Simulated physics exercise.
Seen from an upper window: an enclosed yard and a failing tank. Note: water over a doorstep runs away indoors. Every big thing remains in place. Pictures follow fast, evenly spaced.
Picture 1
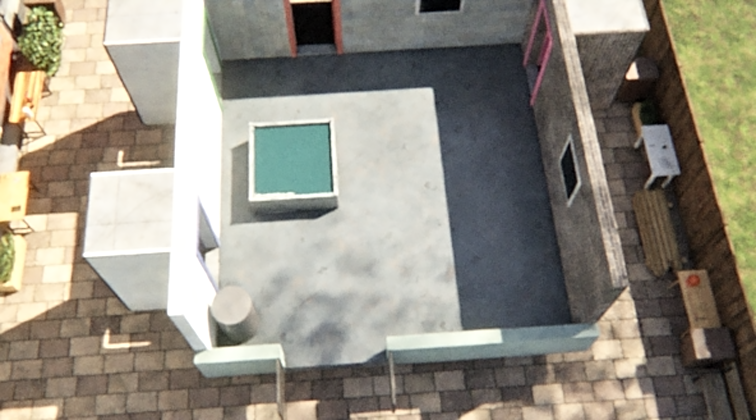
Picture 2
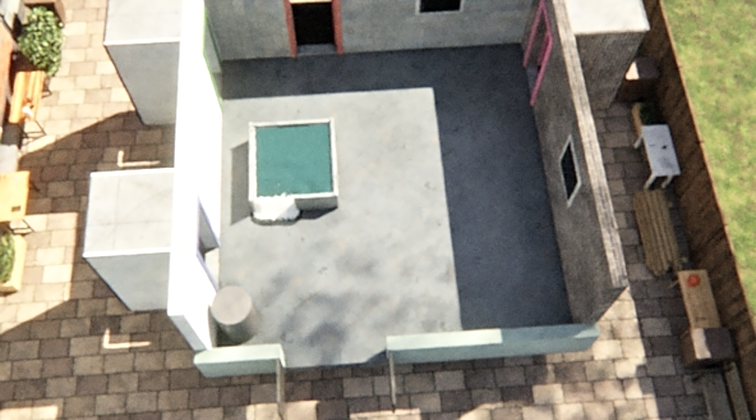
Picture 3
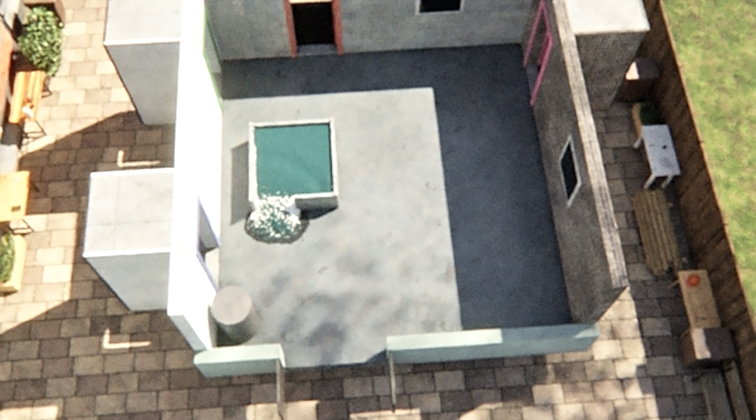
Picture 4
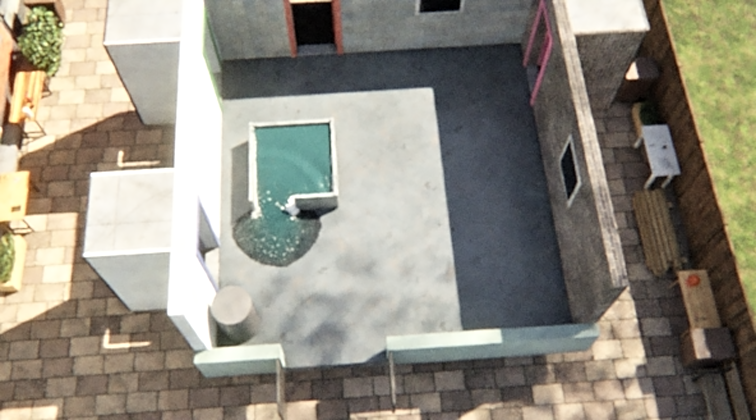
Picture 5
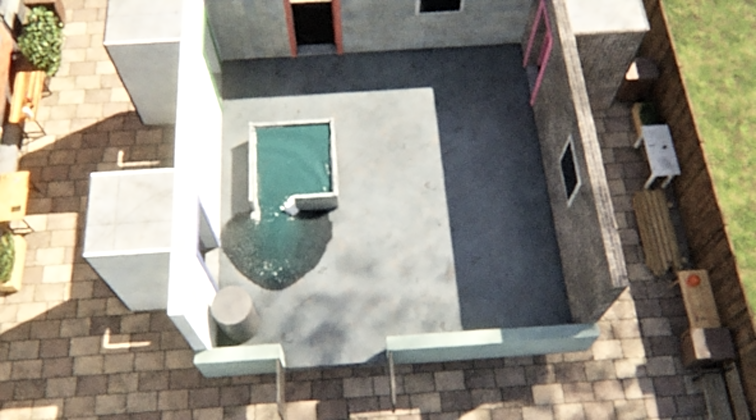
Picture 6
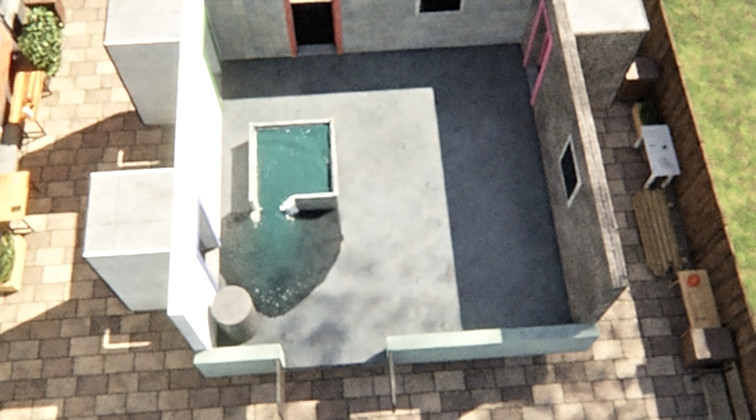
Water burst through the near side of a square tank in a walled yard, splashing white at first, then spreading in a dark, widening pool across the pale floor toward a round grey drum.
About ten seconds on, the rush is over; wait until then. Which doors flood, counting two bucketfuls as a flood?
The pink door stays at or under the cap there; the blue door tips over the cap there; the green door stays at or under the cap there; the red door stays at or under the cap there.
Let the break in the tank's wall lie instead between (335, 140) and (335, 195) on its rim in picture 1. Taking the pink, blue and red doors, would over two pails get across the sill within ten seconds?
Well, I'd say the pink door comes in lower, while the blue door comes in lower and the red door comes in lower.
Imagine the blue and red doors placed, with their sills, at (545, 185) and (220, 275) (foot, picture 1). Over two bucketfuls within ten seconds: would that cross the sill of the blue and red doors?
What happens next: The blue one falls below the limit, and the red one overflows.
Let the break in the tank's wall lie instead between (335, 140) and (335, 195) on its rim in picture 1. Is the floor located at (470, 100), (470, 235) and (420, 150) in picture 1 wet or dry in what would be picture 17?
Submerged, submerged, submerged.
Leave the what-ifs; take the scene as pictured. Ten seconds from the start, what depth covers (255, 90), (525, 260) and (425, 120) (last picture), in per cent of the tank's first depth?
I'd say close to 0, 2 and 0 percent.
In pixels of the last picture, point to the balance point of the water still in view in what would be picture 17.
The centre of mass sits at about (284, 222).
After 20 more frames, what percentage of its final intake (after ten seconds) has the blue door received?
Near 50 %, I'd say.
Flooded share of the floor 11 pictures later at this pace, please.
About 20 per cent.
A moment on, water covers 15 % of the floor; the pink door not reached, the blue door under two buckets in, the green door not reached, the red door not reached.
Next, water covers 20 % of the floor; the pink door not reached, the blue door over two buckets in, the green door not reached, the red door not reached.
Then, water covers 20 % of the floor; the pink door not reached, the blue door far over two buckets in, the green door not reached, the red door not reached.
Later, water covers 20 % of the floor; the pink door not reached, the blue door far over two buckets in, the green door not reached, the red door not reached.
In the end, water covers 35 % of the floor; the pink door not reached, the blue door far over two buckets in, the green door not reached, the red door not reached.
